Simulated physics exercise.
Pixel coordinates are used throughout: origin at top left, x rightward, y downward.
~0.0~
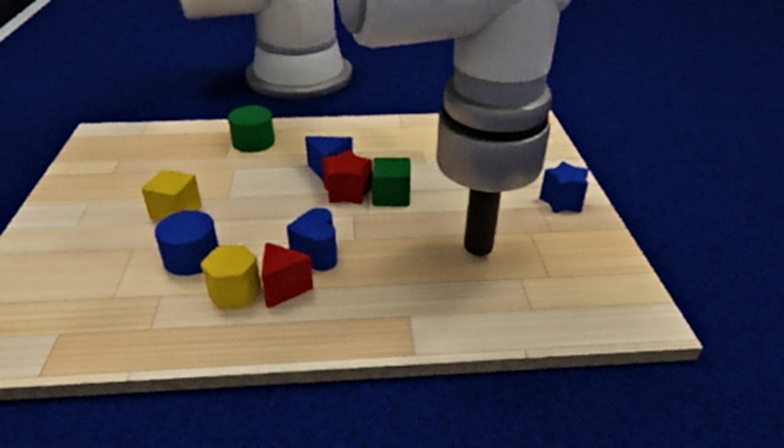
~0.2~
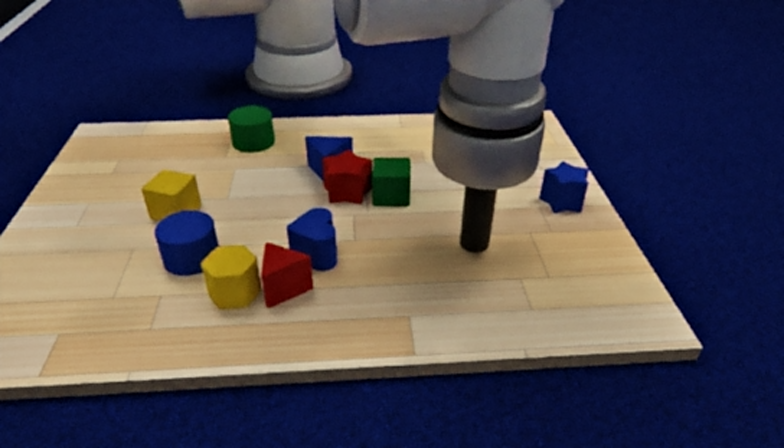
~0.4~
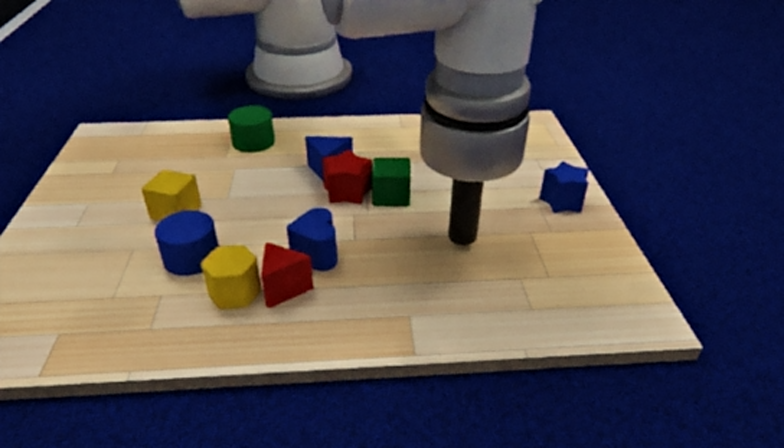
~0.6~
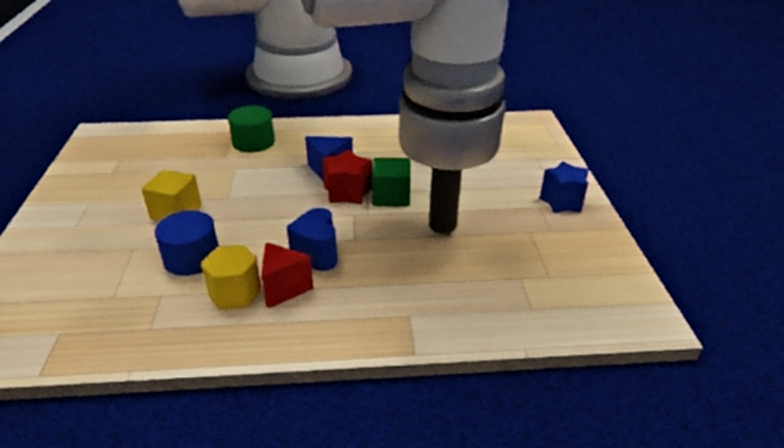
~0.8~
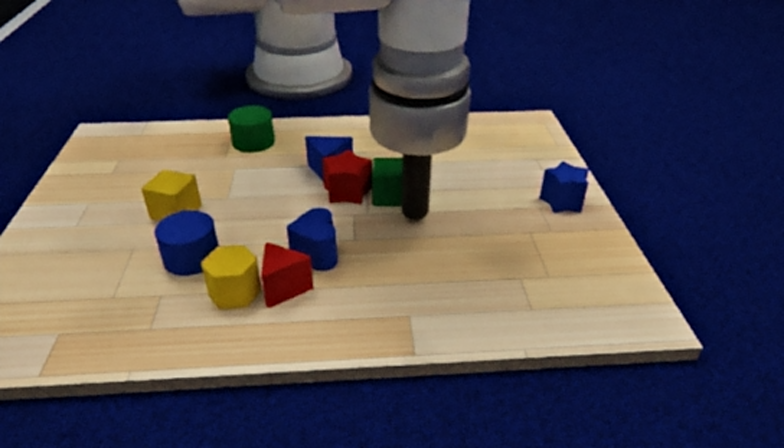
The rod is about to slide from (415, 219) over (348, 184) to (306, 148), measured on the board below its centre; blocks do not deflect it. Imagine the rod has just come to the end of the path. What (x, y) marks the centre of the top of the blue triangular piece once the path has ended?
I'd place it at (285, 114), taking the centre of its top.
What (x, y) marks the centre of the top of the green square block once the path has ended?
The middle of the upper face of the green square block will lie at about (388, 152) in the picture.
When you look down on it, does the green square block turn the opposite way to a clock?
No, it doesn't check out.
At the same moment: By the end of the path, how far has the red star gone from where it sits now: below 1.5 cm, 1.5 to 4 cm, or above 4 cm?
Travel: Beyond 4 cm.
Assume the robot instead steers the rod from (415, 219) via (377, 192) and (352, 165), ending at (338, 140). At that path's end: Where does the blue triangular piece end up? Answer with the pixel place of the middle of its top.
By then it is at (311, 136).
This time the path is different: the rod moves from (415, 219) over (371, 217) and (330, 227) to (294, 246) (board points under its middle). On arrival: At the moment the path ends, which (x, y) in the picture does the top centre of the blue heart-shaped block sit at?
Roughly at (304, 239).
What follows on the original path. One third of the way, rod at (367, 189); red star at (337, 161); green square block at (388, 153), turned 25° clockwise.
Two thirds of the way, rod at (331, 165); blue triangular piece at (311, 132), turned 40° clockwise; red star at (301, 152), turned 50° anticlockwise; green square block at (388, 152), turned 35° clockwise.
At the end, rod at (306, 141); green circle at (247, 114); blue triangular piece at (285, 114); red star at (299, 151), turned 65° anticlockwise; green square block at (388, 152), turned 35° clockwise.
